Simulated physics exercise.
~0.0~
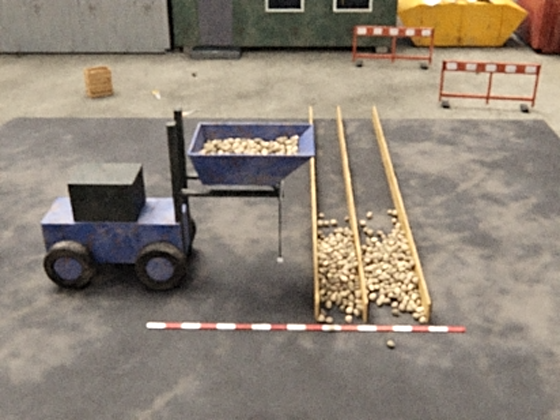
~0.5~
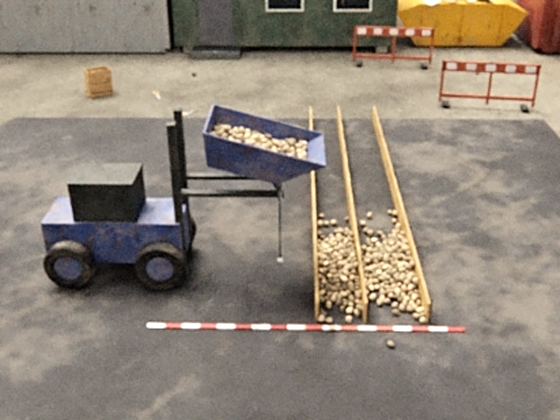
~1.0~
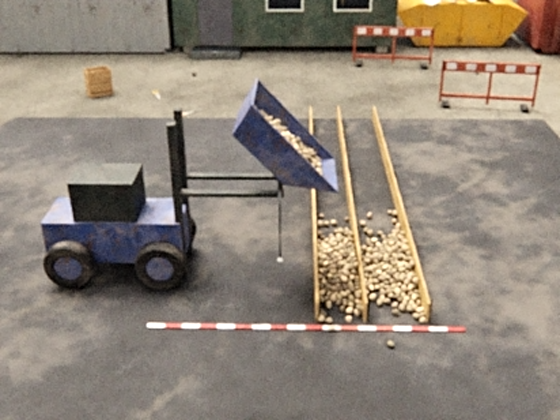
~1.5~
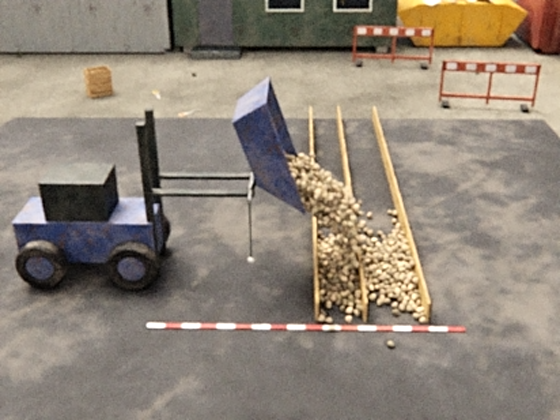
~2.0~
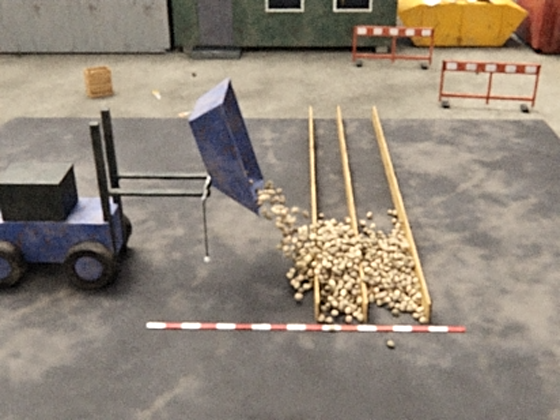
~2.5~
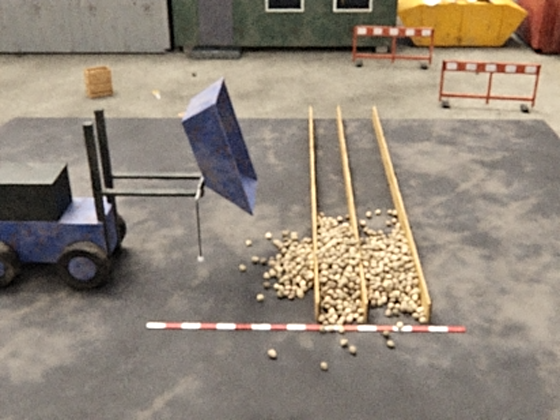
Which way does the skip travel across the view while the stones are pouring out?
The skip travels to the left, carried along as the forklift backs away from the pile.
Blue forklift tipping a skip of stones onto an earlier pile between wooden planks, backing left and leaving some scattered outside.
